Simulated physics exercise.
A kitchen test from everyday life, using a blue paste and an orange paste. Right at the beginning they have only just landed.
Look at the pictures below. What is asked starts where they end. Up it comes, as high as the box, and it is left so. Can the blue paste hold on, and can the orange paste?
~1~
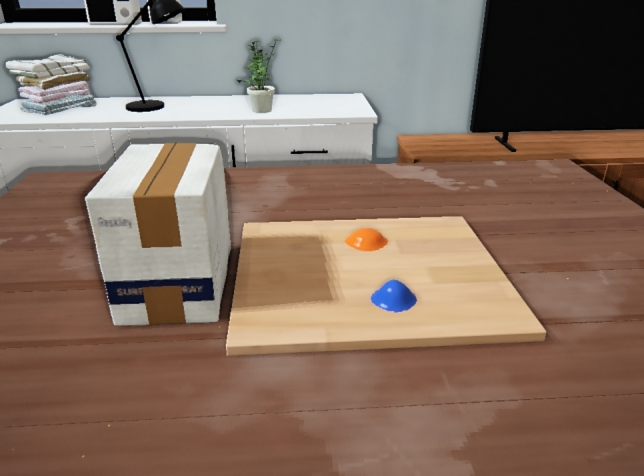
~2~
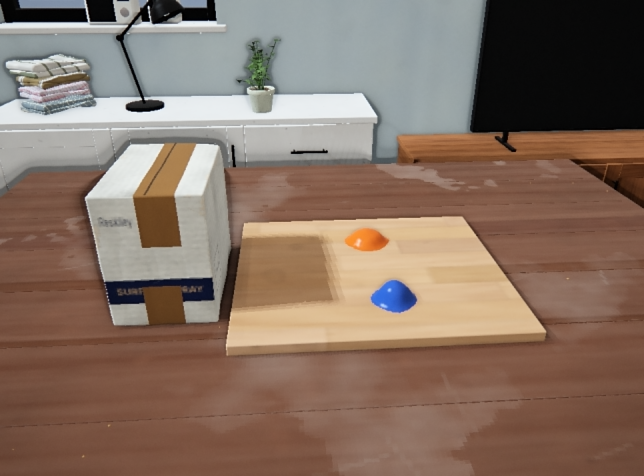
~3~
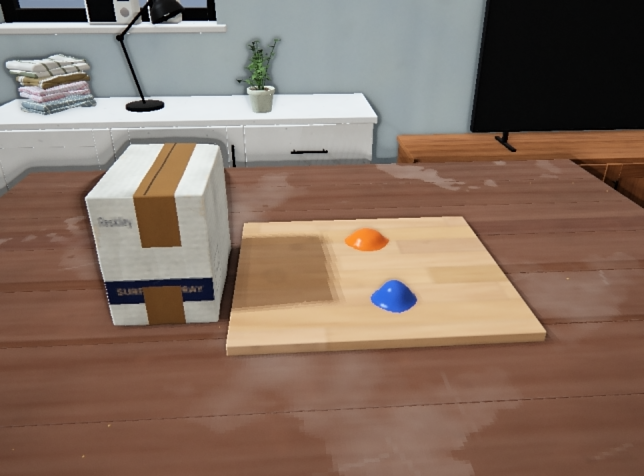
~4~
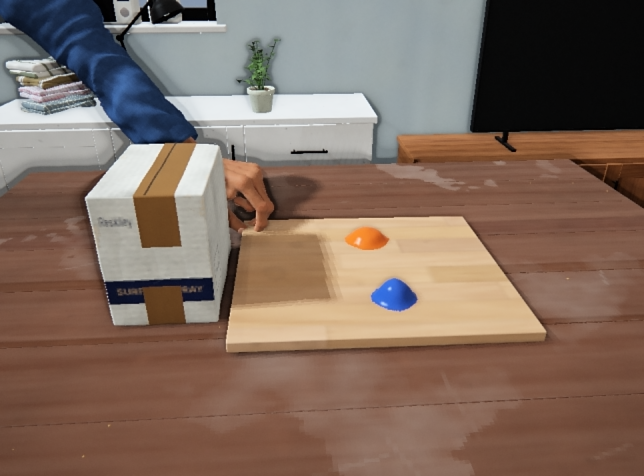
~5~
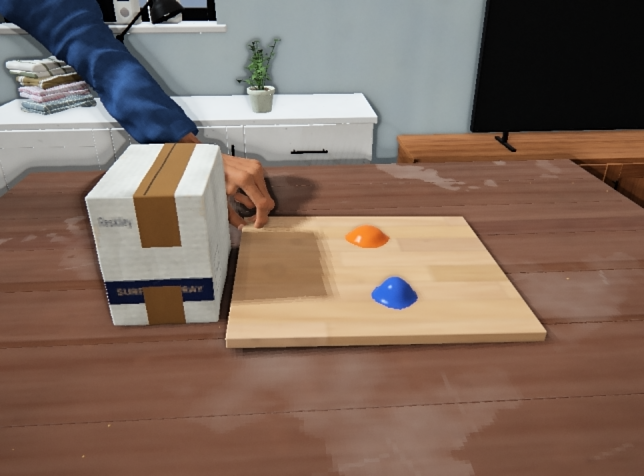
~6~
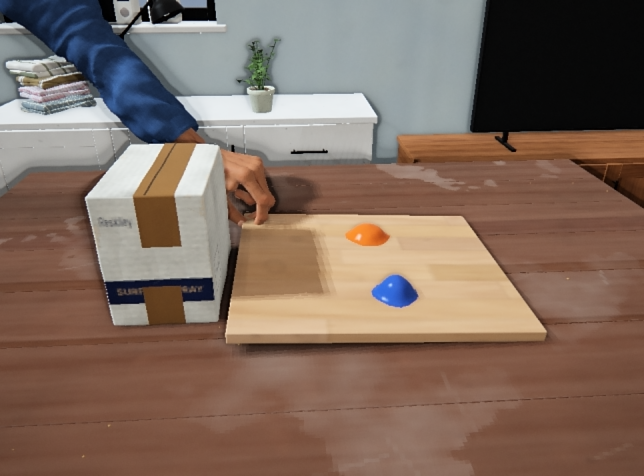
Result: The blue paste will stay up there, the orange paste will stay up there.
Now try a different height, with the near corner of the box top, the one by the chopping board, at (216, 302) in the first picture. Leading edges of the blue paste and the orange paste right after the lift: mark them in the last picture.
In the last picture, I'd say around (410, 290) for the first and around (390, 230) for the other.
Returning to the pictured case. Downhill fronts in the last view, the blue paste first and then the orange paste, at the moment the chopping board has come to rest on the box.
Roughly (442, 249), roughly (407, 195).
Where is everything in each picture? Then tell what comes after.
In the first picture, the chopping board lies flat; blue paste (394, 290) a tall heap; orange paste (367, 236) a mound; box (156, 264).
In the second picture, they settle; blue paste (394, 290) a tall heap; orange paste (367, 236) a mound.
In the third picture, at rest; blue paste (394, 290) a tall heap; orange paste (367, 236) a mound.
In the fourth picture, a hand takes the end; blue paste (395, 288) a tall heap; orange paste (368, 234) a mound.
In the fifth picture, the end is rising; blue paste (395, 287) a tall heap; orange paste (368, 233) a mound.
In the sixth picture, the chopping board slopes by about 3°; blue paste (396, 284) a tall heap; orange paste (368, 231) a mound; box (156, 264).
Next, slope about 31°; the blue paste has not moved; the orange paste has not moved.
After that, the blue paste has not moved; the orange paste has not moved.
Finally, slope about 31°; the blue paste has not moved; the orange paste has not moved.
